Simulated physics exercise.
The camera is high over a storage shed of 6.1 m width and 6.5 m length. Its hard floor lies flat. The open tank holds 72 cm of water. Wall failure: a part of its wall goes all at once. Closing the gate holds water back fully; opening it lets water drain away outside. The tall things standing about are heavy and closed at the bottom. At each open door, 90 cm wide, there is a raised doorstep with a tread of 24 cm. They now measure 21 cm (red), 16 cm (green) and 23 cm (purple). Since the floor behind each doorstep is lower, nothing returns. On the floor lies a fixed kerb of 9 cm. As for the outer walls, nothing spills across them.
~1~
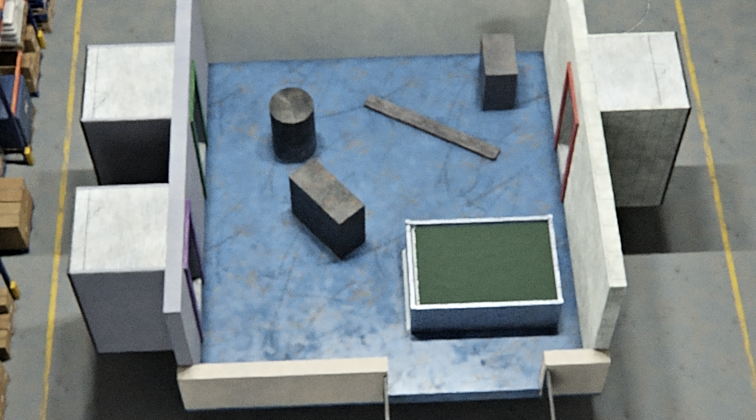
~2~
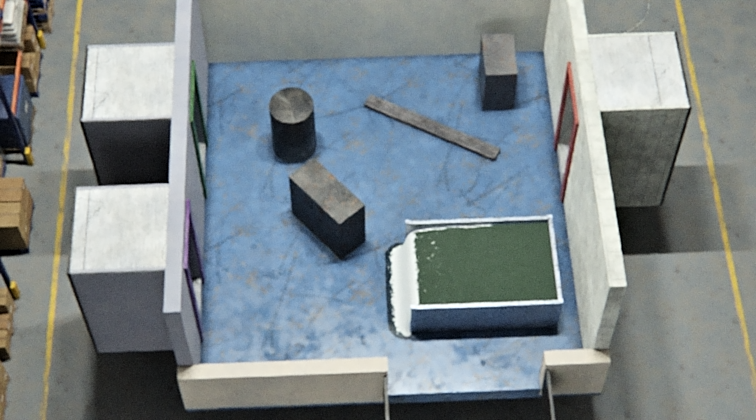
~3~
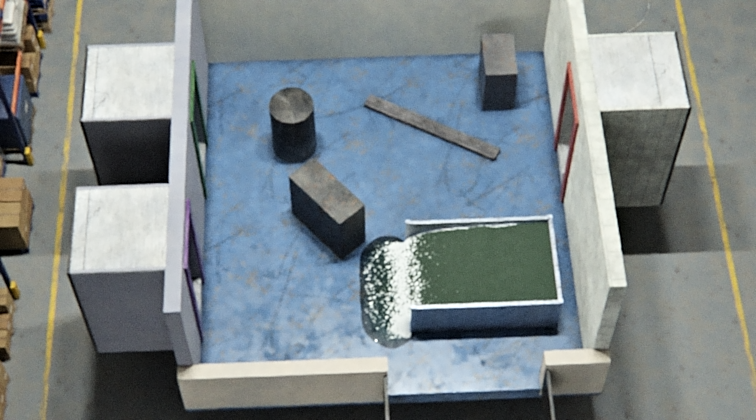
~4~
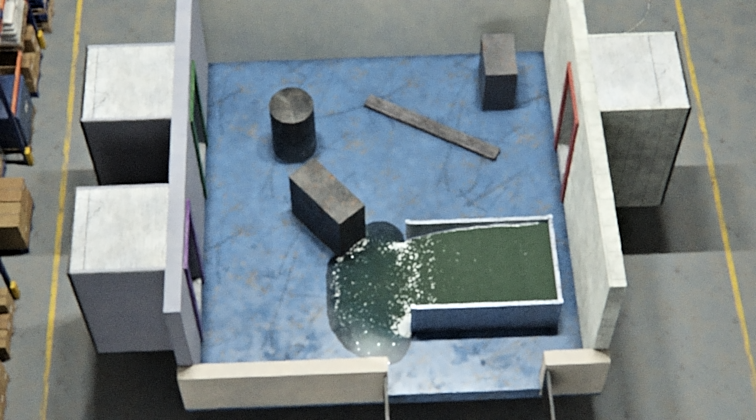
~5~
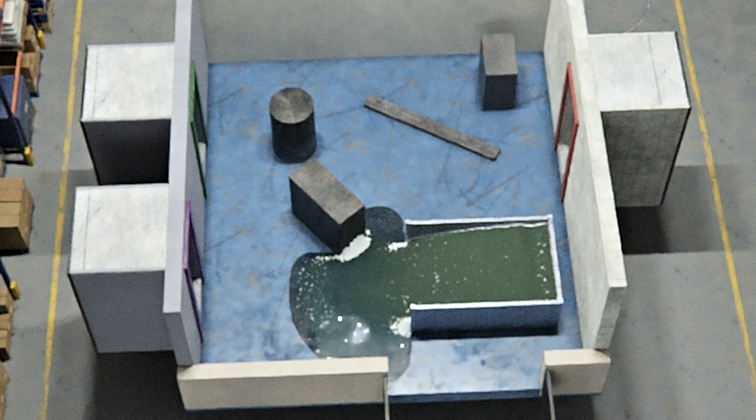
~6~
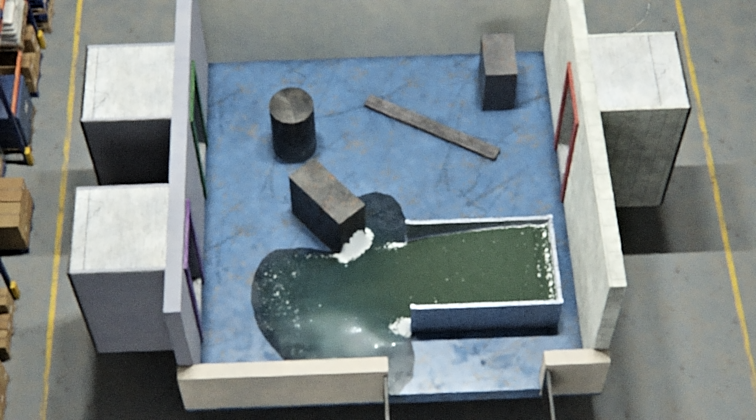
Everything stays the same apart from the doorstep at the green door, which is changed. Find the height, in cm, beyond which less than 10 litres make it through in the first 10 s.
I would say 7 cm.
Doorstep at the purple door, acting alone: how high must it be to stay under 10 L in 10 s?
Purple - roughly 33 cm.
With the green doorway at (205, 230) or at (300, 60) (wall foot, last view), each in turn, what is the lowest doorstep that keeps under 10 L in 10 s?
About 17 and 11.0 cm.
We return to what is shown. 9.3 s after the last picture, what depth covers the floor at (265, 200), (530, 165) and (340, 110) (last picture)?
Close to 5, 10 and 5 cm deep.
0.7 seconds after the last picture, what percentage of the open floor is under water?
Approximately 30 % of the floor.
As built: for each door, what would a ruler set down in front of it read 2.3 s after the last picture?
Before red it's 0 cm, before green 8 cm, before purple 31 cm.
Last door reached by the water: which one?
Last: Red.
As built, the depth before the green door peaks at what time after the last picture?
About 5.5 seconds.
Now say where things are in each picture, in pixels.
The first picture shows the open tank at (483, 264) is whole and still, 72 cm deep; the green door at (199, 136) is dry.
In the second picture, the front is at (396, 329), 0.3 m from the gap at (412, 280); 0.4 m2 of floor is wet, 72 cm left at the back.
In the third picture, water pours out at (412, 282) and has run 0.8 m, to (365, 301); about 12 cm deep outside, 72 cm at the back.
In the fourth picture, the front is at (332, 312), 1.3 m from the gap at (412, 283); 2.5 m2 of floor is wet, 72 cm left at the back.
In the fifth picture, water pours out at (412, 283) and has run 1.9 m, to (295, 307); about 9 cm deep outside, 68 cm at the back.
In the sixth picture, the gap is at (412, 284), the front 2.5 m out at (258, 305); the back of the open tank holds 61 cm; the green door at (199, 136), 4.3 m from the gap, is still 2.2 m from the nearest water.
Then, 0.7 s after the last picture water covers 30 % of the floor, deepest (39 cm) near (356, 254); it has not reached the green door.
Then, 2.3 s after the last picture water covers 55 % of the floor, deepest (32 cm) near (201, 388); 8 cm at the green door, 0 litres in over its 16 cm doorstep.
Then, 9.3 s after the last picture water covers 95 % of the floor, deepest (14 cm) near (536, 51); 8 cm at the green door, 0 litres in over its 16 cm doorstep.
At the green door as built, the water peaked near 10 cm, 5.5 s after the last picture.
Run again over the same 10 s with other heights there, 23 litres in over 5.5 cm, 6 litres over 7.5 cm. The limit of 10 litres is kept from about 7 cm up.
